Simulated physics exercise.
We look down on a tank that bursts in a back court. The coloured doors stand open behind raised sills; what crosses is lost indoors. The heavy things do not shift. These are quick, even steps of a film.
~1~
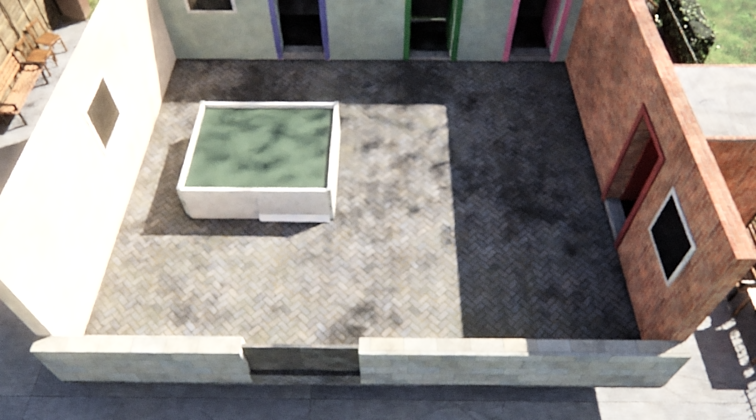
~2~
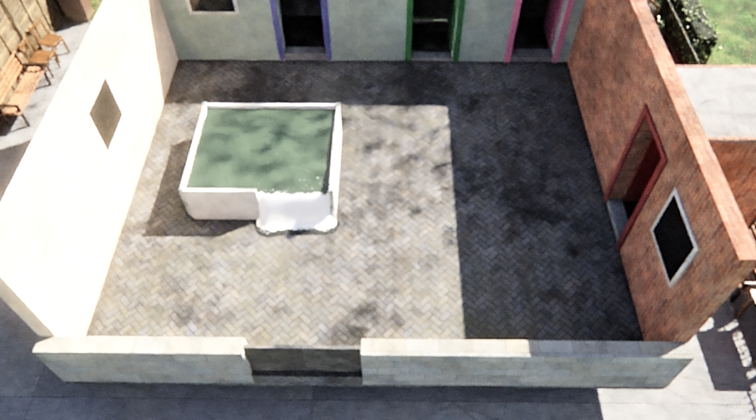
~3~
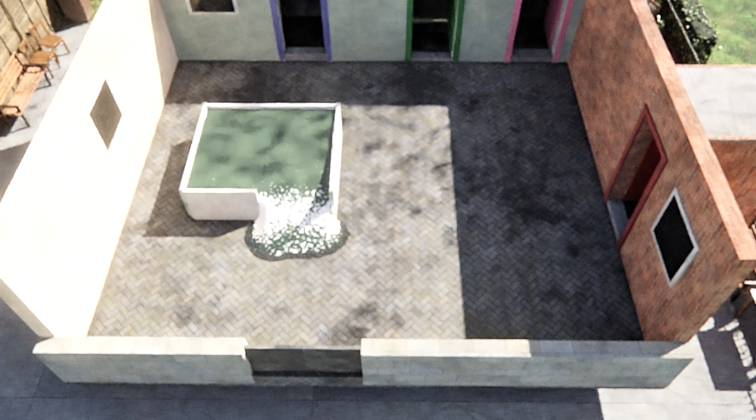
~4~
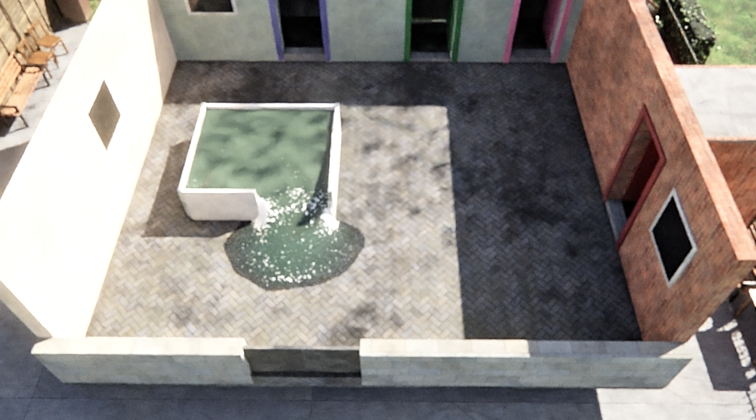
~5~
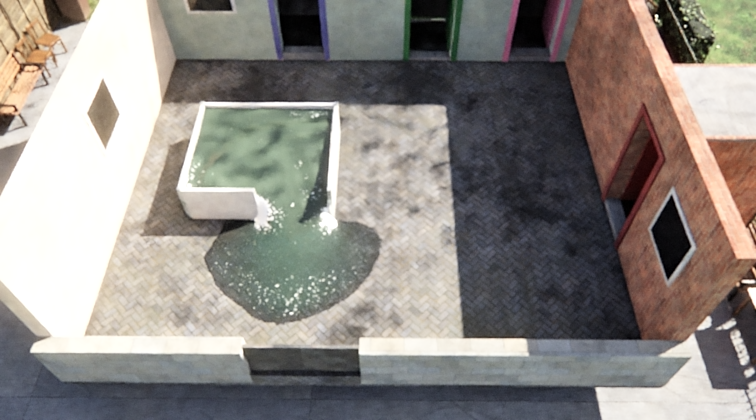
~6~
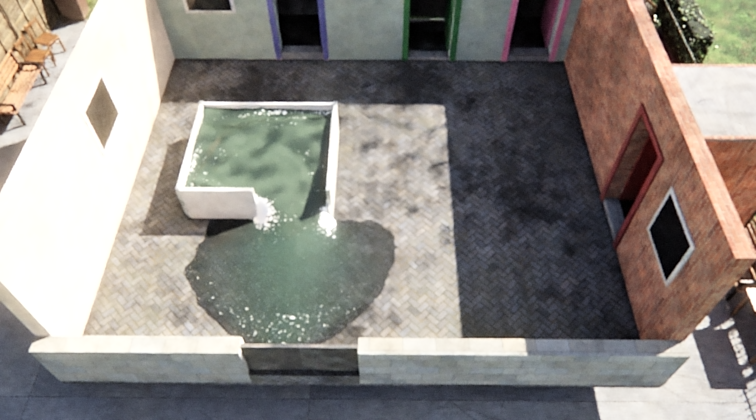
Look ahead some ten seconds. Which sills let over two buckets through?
In the end: The blue door stays under that; the green door stays under that; the pink door stays under that; the red door stays under that.
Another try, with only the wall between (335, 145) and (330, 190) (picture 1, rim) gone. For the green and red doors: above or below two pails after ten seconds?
The green one stays under, the red one goes over.
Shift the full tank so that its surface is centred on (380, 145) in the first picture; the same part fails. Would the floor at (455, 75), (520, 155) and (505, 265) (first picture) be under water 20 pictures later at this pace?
As listed: Free of water, dry, under water.
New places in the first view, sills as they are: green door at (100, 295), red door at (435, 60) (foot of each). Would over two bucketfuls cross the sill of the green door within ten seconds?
The green one lets more in.
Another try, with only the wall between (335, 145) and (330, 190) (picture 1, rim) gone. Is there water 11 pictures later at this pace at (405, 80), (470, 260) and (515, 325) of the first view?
In turn: Free of water, flooded, flooded.
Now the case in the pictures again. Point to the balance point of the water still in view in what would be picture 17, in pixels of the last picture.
Near (285, 234).
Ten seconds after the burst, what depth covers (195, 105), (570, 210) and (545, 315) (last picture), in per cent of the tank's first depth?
Roughly 6, 10 and 14 per cent, in turn.
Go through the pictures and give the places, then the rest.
The tank at (263, 147) is whole and still, in the first frame.
Water pours out at (296, 207) and has run to (259, 228), in the second frame.
The front is at (262, 255), out from the gap at (297, 209), in the third frame.
Water pours out at (296, 211) and has run to (264, 283), in the fourth frame.
The front is at (266, 316), out from the gap at (295, 210), in the fifth frame.
The front is at a hidden place, out from the gap at (294, 209), in the sixth frame.
A moment on, water covers 20 % of the floor; the blue door not reached, the green door not reached, the pink door not reached, the red door not reached.
Next, water covers 25 % of the floor; the blue door not reached, the green door not reached, the pink door not reached, the red door not reached.
Then, water covers 35 % of the floor; the blue door not reached, the green door not reached, the pink door not reached, the red door wet at the sill, nothing in.
Later, water covers 65 % of the floor; the blue door not reached, the green door not reached, the pink door wet at the sill, nothing in, the red door wet at the sill, nothing in.
In the end, water covers 95 % of the floor; the blue door wet at the sill, nothing in, the green door wet at the sill, nothing in, the pink door wet at the sill, nothing in, the red door wet at the sill, nothing in.
